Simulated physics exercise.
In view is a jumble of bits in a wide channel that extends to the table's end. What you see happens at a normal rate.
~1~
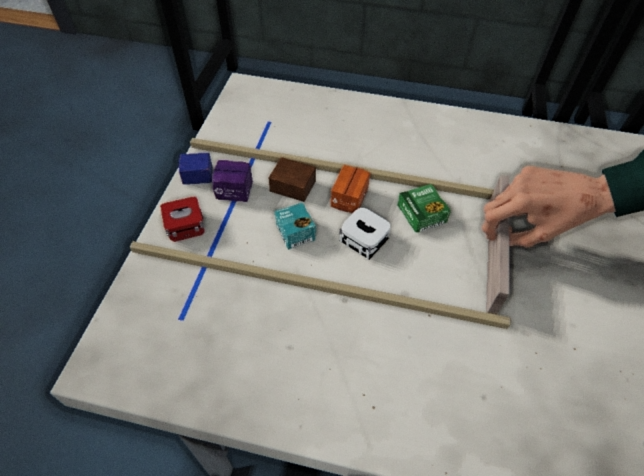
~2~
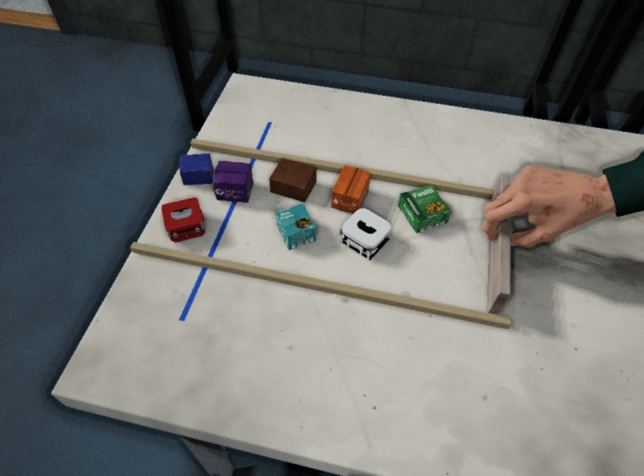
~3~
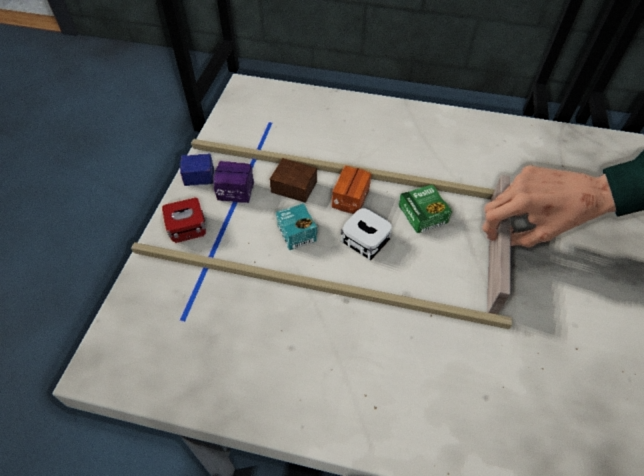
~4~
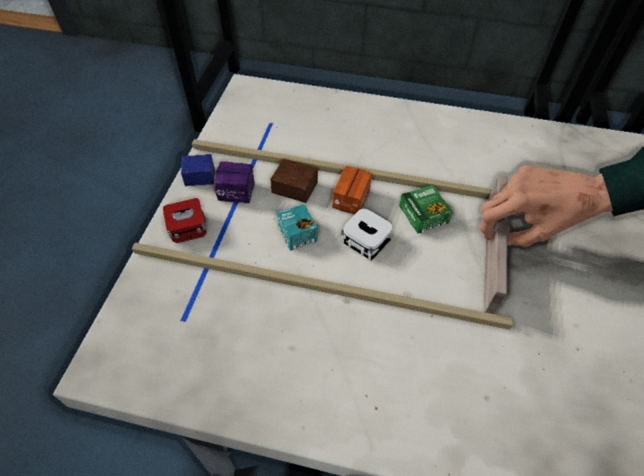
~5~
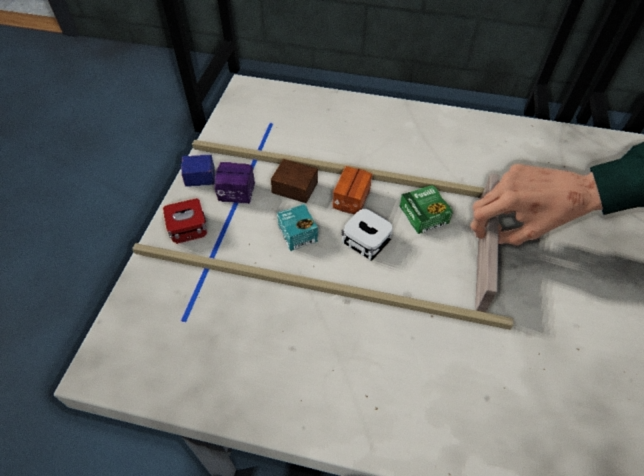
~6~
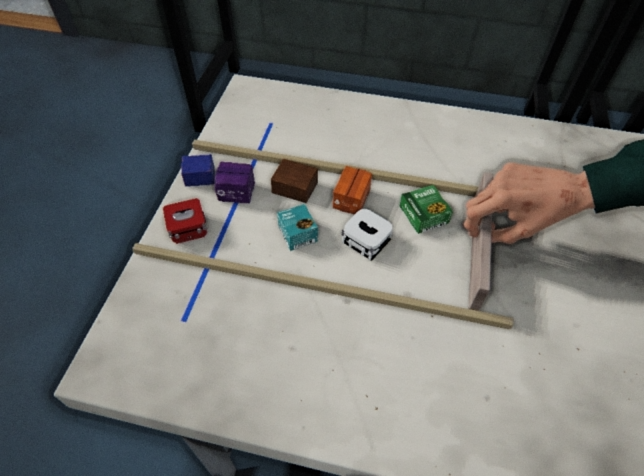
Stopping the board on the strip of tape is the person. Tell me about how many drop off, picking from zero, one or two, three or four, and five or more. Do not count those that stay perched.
The answer is three or four.
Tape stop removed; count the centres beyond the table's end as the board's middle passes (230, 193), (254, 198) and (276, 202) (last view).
Taking the three positions in turn, the counts come to 3, 2 and 2.
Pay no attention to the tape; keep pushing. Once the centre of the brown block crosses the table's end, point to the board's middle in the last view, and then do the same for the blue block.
(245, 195) and then (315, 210), give or take.
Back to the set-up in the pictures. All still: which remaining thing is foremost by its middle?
That would be the red case.
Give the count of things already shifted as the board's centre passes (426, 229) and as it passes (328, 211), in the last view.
That gives 1 for the first and 7 for the second.
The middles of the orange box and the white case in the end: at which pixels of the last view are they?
Final spots - orange box (199, 165), white case (210, 211).
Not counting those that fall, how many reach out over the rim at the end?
Overhanging ones - 1.
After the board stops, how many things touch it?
Result: 2 in all.
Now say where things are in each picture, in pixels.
The first picture shows blue block (196, 169); red case (183, 220); purple box (233, 181); board (498, 242); tape (232, 205).
The second picture shows red case (184, 221); green box (424, 209).
The third picture shows purple box (234, 182); white case (367, 234).
The fourth picture shows blue block (198, 170); board (496, 241).
The fifth picture shows red case (186, 222); orange box (352, 191).
The sixth picture shows blue block (198, 170); red case (186, 222); purple box (235, 183); board (481, 238); tape (234, 207).
Soon after, none off yet; blue block at rest near (198, 170); red case at rest near (186, 222); purple box at rest near (235, 183).
Then, none off yet; blue block moving near (190, 168); red case at rest near (186, 222); purple box moved a little near (216, 181).
Further on, one off so far; blue block falling near (202, 338); red case moved a little near (174, 222); purple box tipped well over near (156, 174).
At rest, the number that fall off is three or four; fallen, brown block, purple box and blue block.
